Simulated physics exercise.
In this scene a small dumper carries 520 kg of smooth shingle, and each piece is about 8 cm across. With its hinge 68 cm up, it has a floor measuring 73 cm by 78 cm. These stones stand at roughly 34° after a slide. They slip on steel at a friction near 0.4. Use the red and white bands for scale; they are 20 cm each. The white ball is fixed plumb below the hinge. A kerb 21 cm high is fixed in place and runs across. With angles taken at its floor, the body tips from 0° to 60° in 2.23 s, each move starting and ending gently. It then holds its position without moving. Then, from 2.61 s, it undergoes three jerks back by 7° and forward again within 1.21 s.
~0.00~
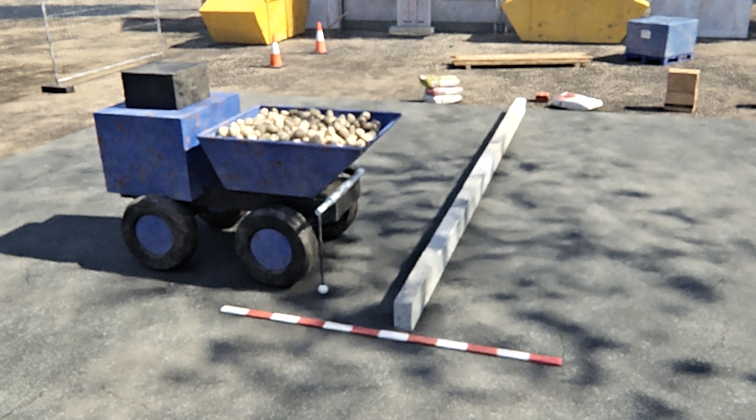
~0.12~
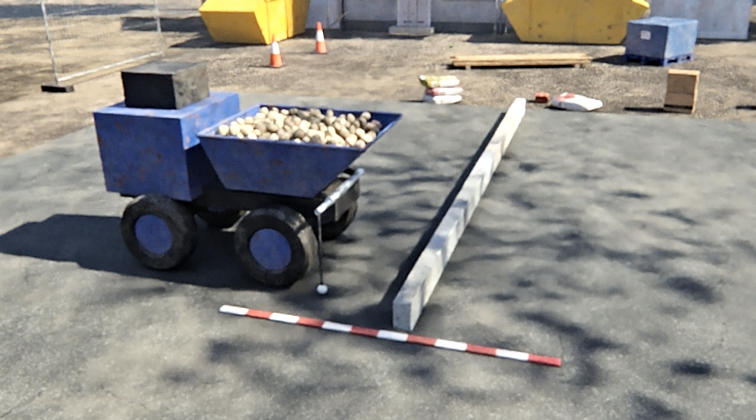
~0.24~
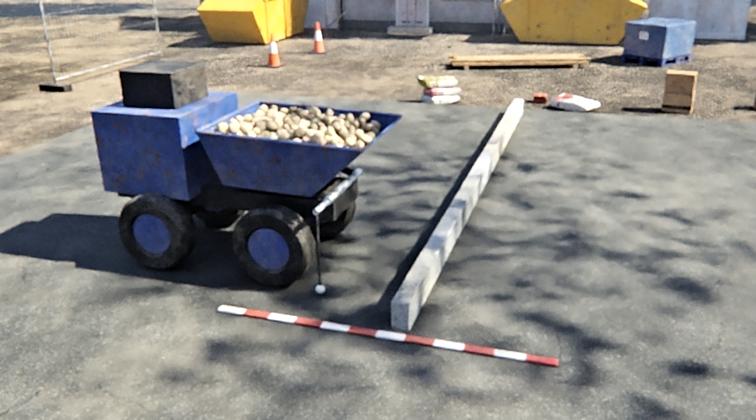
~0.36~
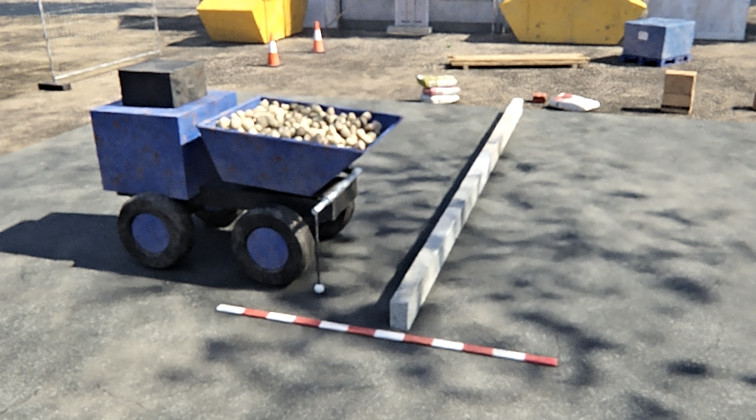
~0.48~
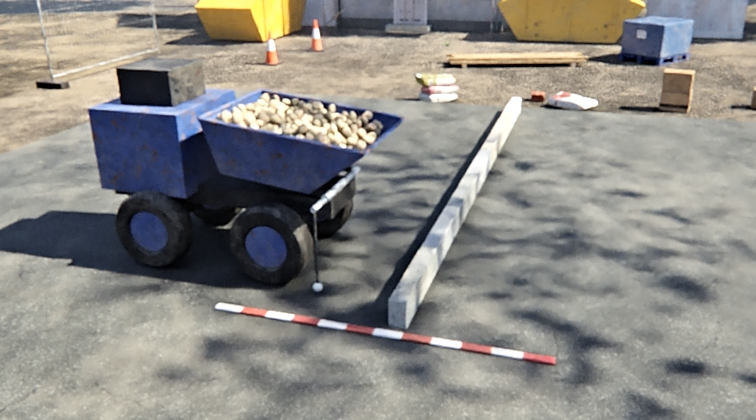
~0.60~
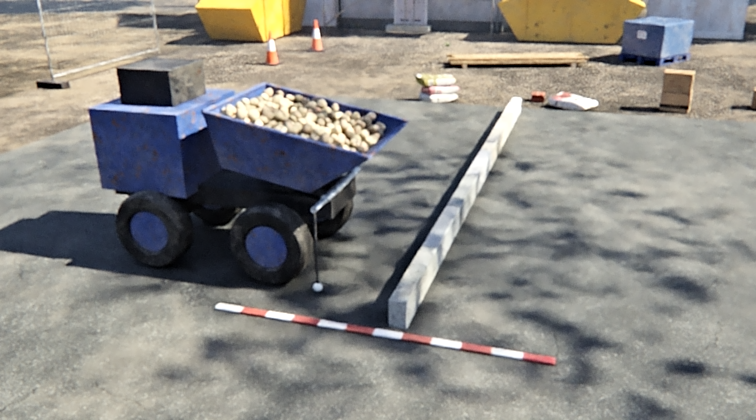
A small blue dumper loaded with smooth, pale stones stood on the tarmac beside a long concrete kerb, and its body slowly tilted, the back rising a little while the stones shifted slightly.
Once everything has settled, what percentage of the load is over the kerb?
95 %.
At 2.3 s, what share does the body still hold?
Around 55 percent of the load.
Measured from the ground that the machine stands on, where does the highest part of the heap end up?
About 40 cm higher than the ground.
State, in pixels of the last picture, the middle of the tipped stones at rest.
I'd point somewhere around (478, 269).
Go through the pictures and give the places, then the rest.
In the first picture, the body is at 0°, its lip at (362, 149); the top of the load is at (316, 119).
In the second picture, lip at (362, 150), floor tilted 1°, highest stones at (301, 119); the stones move at 0.1 m/s on average.
In the third picture, the body is at 2°, its lip at (362, 151); the top of the load is at (290, 116); the stones move at 0.1 m/s on average.
In the fourth picture, the body is at 4°, its lip at (363, 153); the top of the load is at (287, 112); the stones move at 0.2 m/s on average.
In the fifth picture, lip at (365, 154), floor tilted 7°, highest stones at (277, 105); the stones move at 0.3 m/s on average.
In the sixth picture, the body is at 11°, its lip at (369, 158); the top of the load is at (277, 100); the stones move at 0.3 m/s on average.
After 1.7 s the floor is at 51°; 100 % in the body; the foremost stones are at (411, 184).
After 2.3 s the floor is at 60°; 54 % in the body, 8 % on this side of the kerb, 38 % over the kerb; the foremost stones are at (527, 280).
After 4.3 s the floor is at 60°; 0 % in the body, 6 % on this side of the kerb, 94 % over the kerb; the foremost stones are at (694, 288).
After 6.8 s the floor is at 60°; 0 % in the body, 6 % on this side of the kerb, 94 % over the kerb; the foremost stones are at (694, 288).
